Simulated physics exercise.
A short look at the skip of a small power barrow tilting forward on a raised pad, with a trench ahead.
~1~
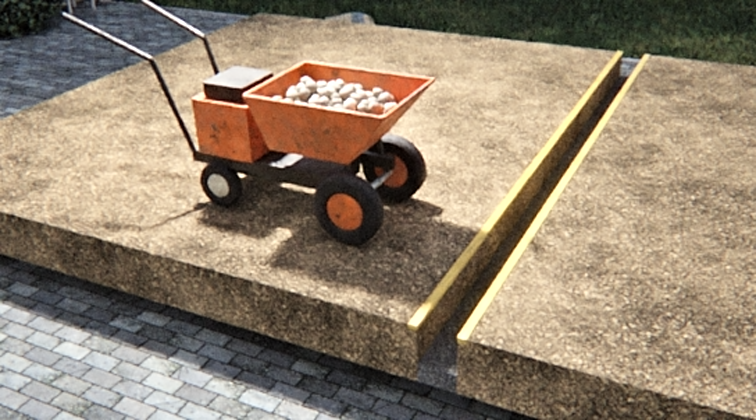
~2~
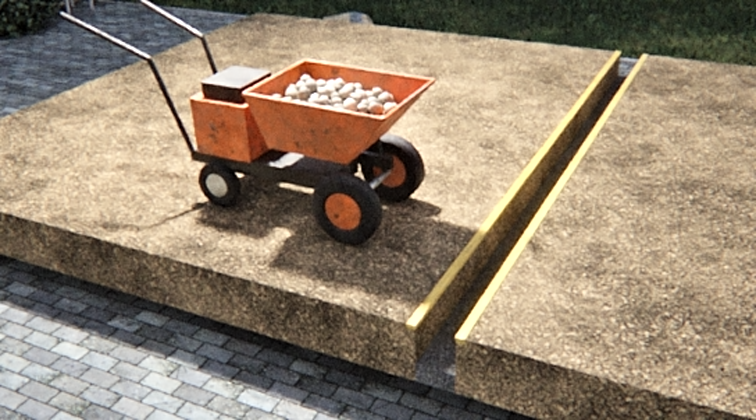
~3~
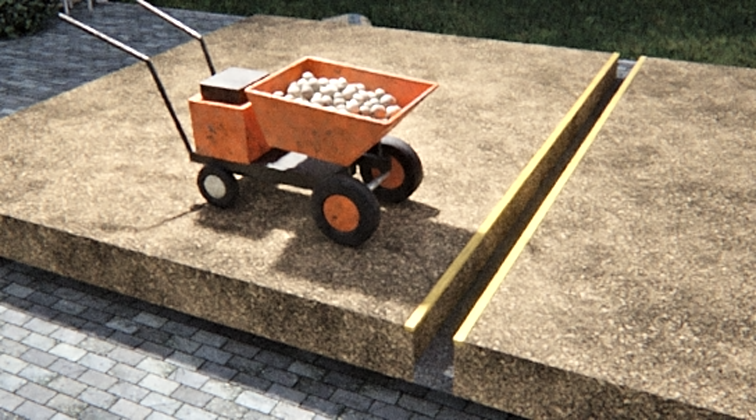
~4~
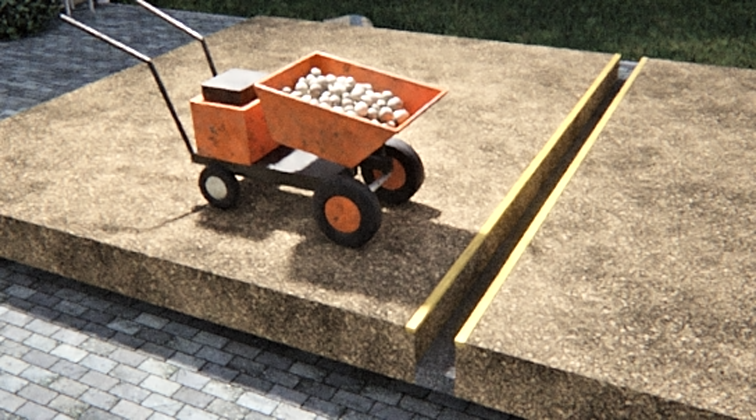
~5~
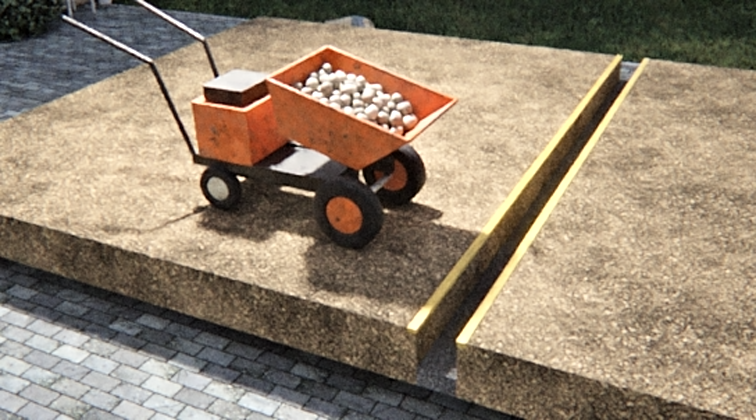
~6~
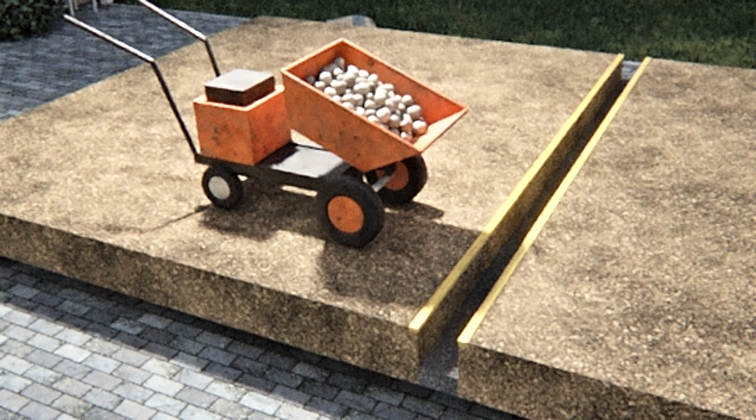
On a raised gravelly pad beside grey paving, a small orange power barrow stood still near a narrow, yellow-edged trench while its skip, loaded with pale pebbles, slowly tilted forward to the right.
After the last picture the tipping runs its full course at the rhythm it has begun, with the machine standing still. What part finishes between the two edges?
The trench takes more than half.
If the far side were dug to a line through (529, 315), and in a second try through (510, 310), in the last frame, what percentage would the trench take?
About 100 and 90 per cent.
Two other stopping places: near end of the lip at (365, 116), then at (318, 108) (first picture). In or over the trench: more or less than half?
One: Above a half. Two: Not half.
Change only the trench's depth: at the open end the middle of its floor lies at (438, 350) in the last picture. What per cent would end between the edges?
Near 40 %.
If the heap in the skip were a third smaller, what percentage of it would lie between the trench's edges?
Roughly 80 in a hundred.
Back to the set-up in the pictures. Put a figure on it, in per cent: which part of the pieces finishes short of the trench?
Close to 5 per cent.
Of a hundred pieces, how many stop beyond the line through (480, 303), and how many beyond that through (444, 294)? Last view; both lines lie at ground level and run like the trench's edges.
About 20 and 80 per cent.
Soon, skip tipped steeply; all in the skip.
A while on, skip tipped right over; about half in the skip; a stray few short of the trench; about a third in or heaped over the trench; a small part beyond it.
Towards the end, skip tipped right over; a small part in the skip; a stray few short of the trench; about two thirds in or heaped over the trench; a small part beyond it.
Finally, skip tipped right over; a small part in the skip; a stray few short of the trench; about two thirds in or heaped over the trench; a small part beyond it.
